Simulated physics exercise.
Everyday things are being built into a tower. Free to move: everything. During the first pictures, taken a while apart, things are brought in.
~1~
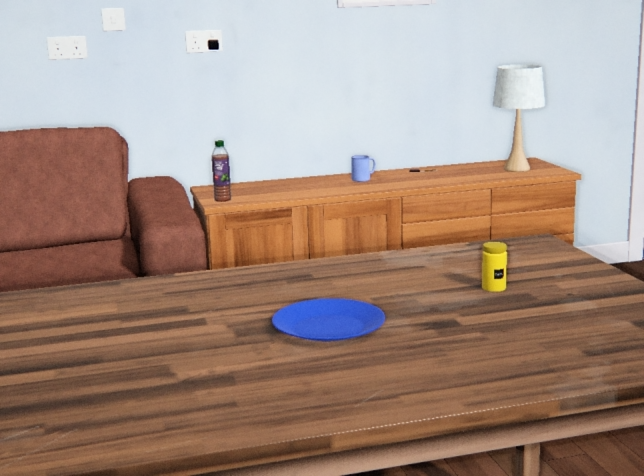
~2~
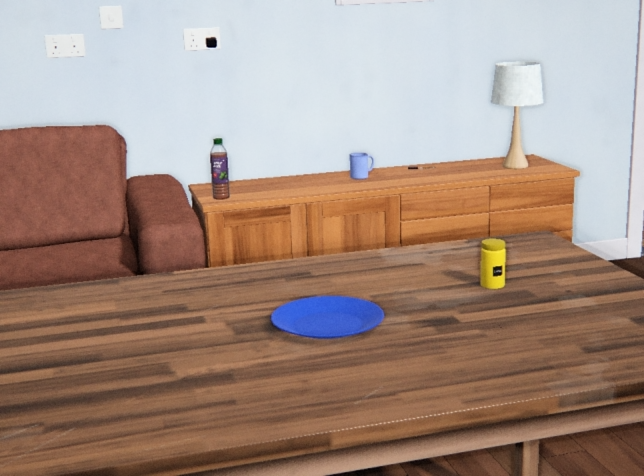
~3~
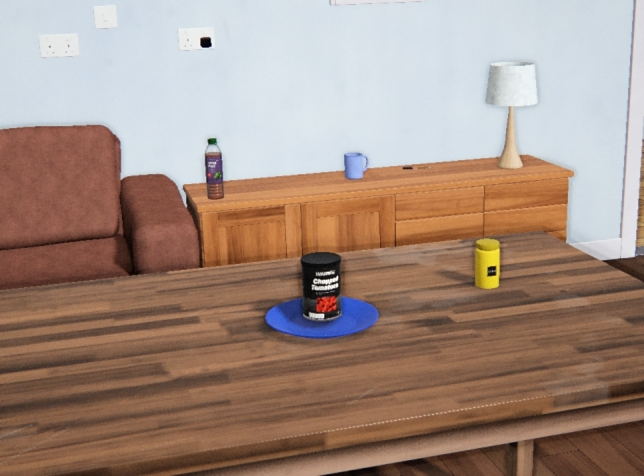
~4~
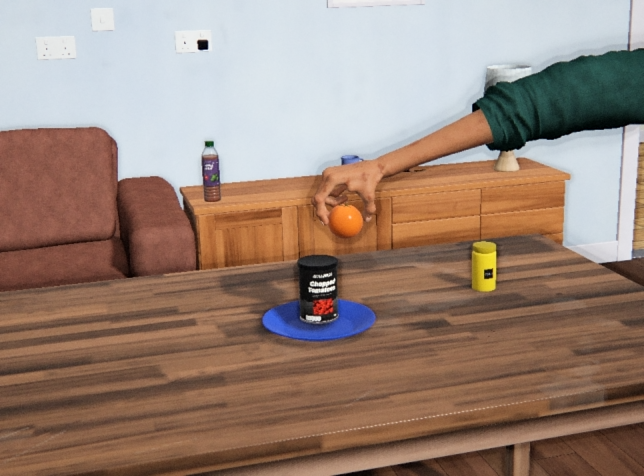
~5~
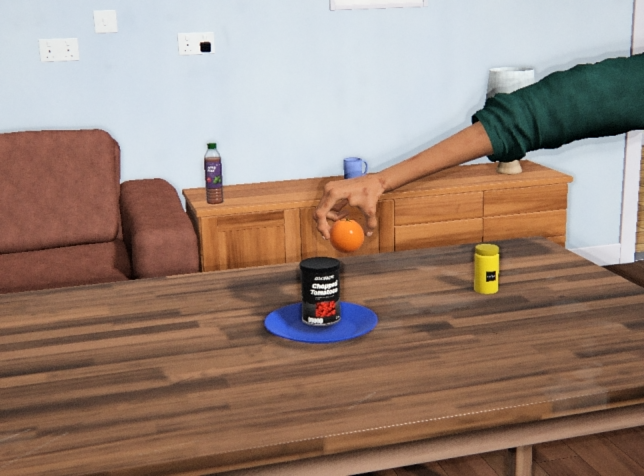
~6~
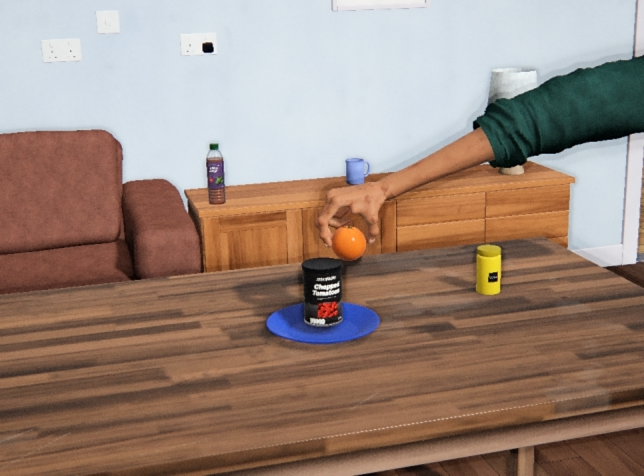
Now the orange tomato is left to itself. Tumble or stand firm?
It doesn't stay intact.
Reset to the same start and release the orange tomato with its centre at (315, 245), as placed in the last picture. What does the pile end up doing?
The pile remains standing.
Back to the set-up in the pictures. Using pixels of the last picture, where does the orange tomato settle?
Around (398, 307).
Then, 0.30 s past the last view, orange tomato now fallen.
Then, 0.80 s past the last view, things are still on the move.
Then, 1.80 s past the last view, nothing new.
Finally, fallen, orange tomato; the other 3 still in place. Final places as the last picture's camera would see them, orange tomato near (398, 307). The pile loses its balance.
